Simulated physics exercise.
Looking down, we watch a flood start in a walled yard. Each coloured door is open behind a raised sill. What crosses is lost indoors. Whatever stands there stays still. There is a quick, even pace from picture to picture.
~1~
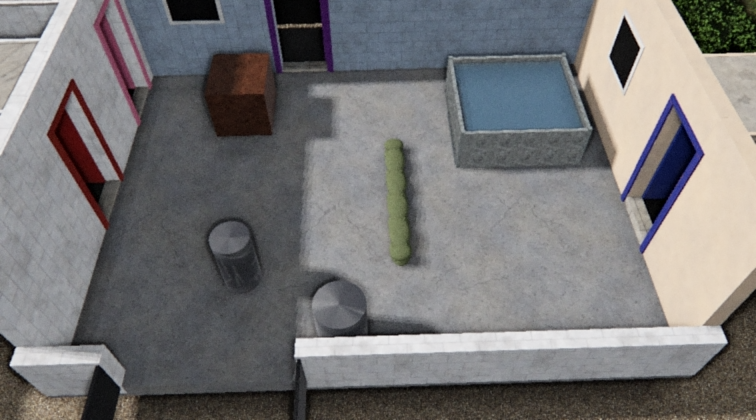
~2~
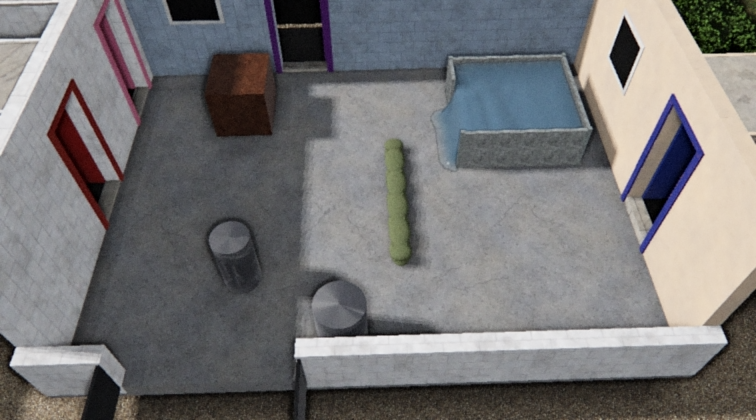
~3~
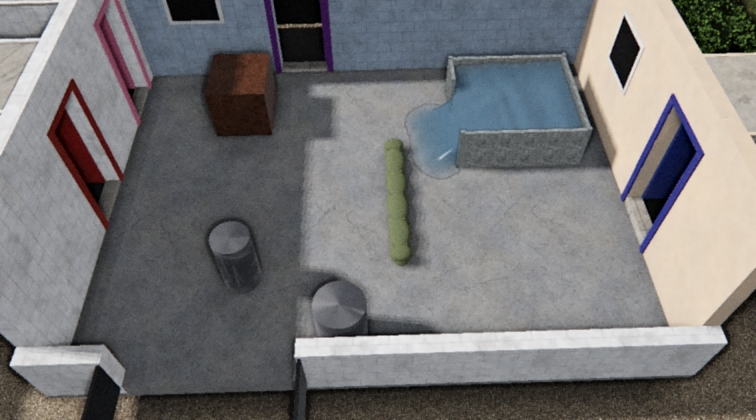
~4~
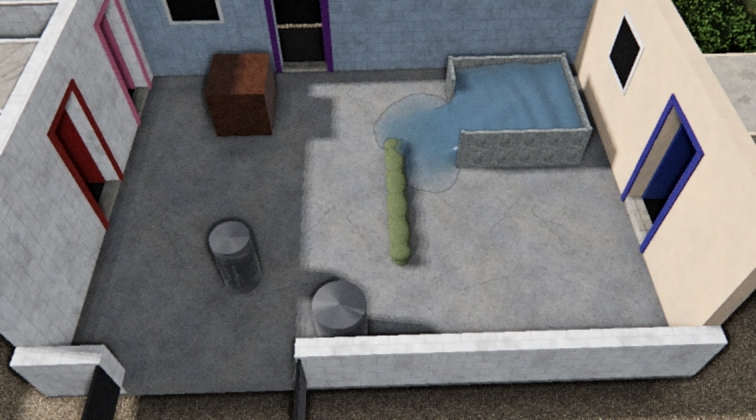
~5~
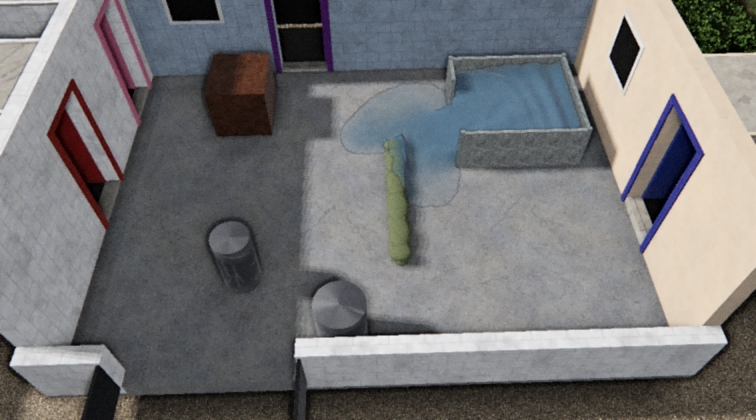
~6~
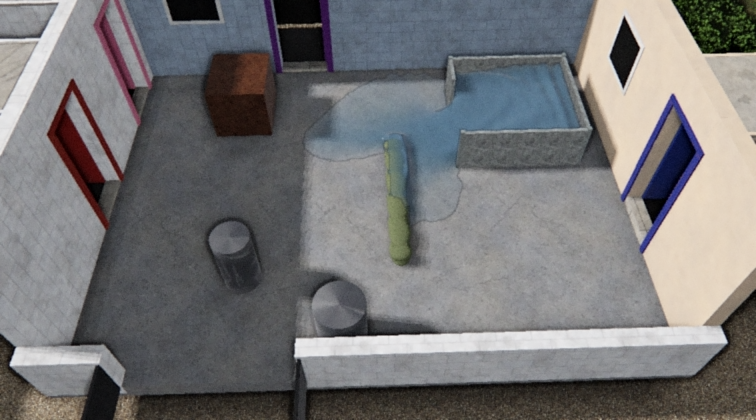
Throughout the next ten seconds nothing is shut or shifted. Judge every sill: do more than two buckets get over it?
I expect the blue door to see two buckets at most. I expect the red door to see over two buckets. I expect the pink door to see over two buckets. I expect the purple door to see over two buckets.
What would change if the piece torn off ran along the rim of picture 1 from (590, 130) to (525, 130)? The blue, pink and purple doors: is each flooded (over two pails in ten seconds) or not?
Blue door: Above the limit; pink door: Below the limit; purple door: Below the limit.
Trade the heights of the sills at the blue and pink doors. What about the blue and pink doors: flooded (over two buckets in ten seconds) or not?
Result - blue door doesn't reach it, pink door doesn't reach it.
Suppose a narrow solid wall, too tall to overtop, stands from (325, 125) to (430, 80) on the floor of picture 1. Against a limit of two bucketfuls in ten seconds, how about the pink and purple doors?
Result - pink door ends up beneath, purple door ends up beneath.
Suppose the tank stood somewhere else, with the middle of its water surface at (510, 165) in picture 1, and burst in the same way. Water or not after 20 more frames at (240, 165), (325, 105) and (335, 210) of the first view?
In turn: Under water, clear, awash.
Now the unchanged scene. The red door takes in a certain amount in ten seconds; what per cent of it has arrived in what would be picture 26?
I get 50 per cent.
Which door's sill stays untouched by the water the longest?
The one in blue.
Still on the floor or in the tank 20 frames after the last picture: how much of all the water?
92 % or so.
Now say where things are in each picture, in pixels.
In the first picture, the water tank at (515, 95) is whole and still.
In the second picture, the front is at (440, 112), out from the gap at (457, 129).
In the third picture, the front is at (415, 113), out from the gap at (457, 129).
In the fourth picture, the front is at (380, 125), out from the gap at (456, 131).
In the fifth picture, the front is at (347, 128), out from the gap at (456, 131).
In the sixth picture, water pours out at (456, 131) and has run to (311, 134).
A moment on, water covers 30 % of the floor; the blue door not reached, the red door not reached, the pink door not reached, the purple door wet at the sill, nothing in.
Next, water covers 50 % of the floor; the blue door not reached, the red door not reached, the pink door not reached, the purple door under two buckets in.
Then, water covers 60 % of the floor; the blue door not reached, the red door over two buckets in, the pink door under two buckets in, the purple door far over two buckets in.
Later, water covers 80 % of the floor; the blue door wet at the sill, nothing in, the red door far over two buckets in, the pink door over two buckets in, the purple door far over two buckets in.
In the end, water covers 95 % of the floor; the blue door wet at the sill, nothing in, the red door far over two buckets in, the pink door over two buckets in, the purple door far over two buckets in.
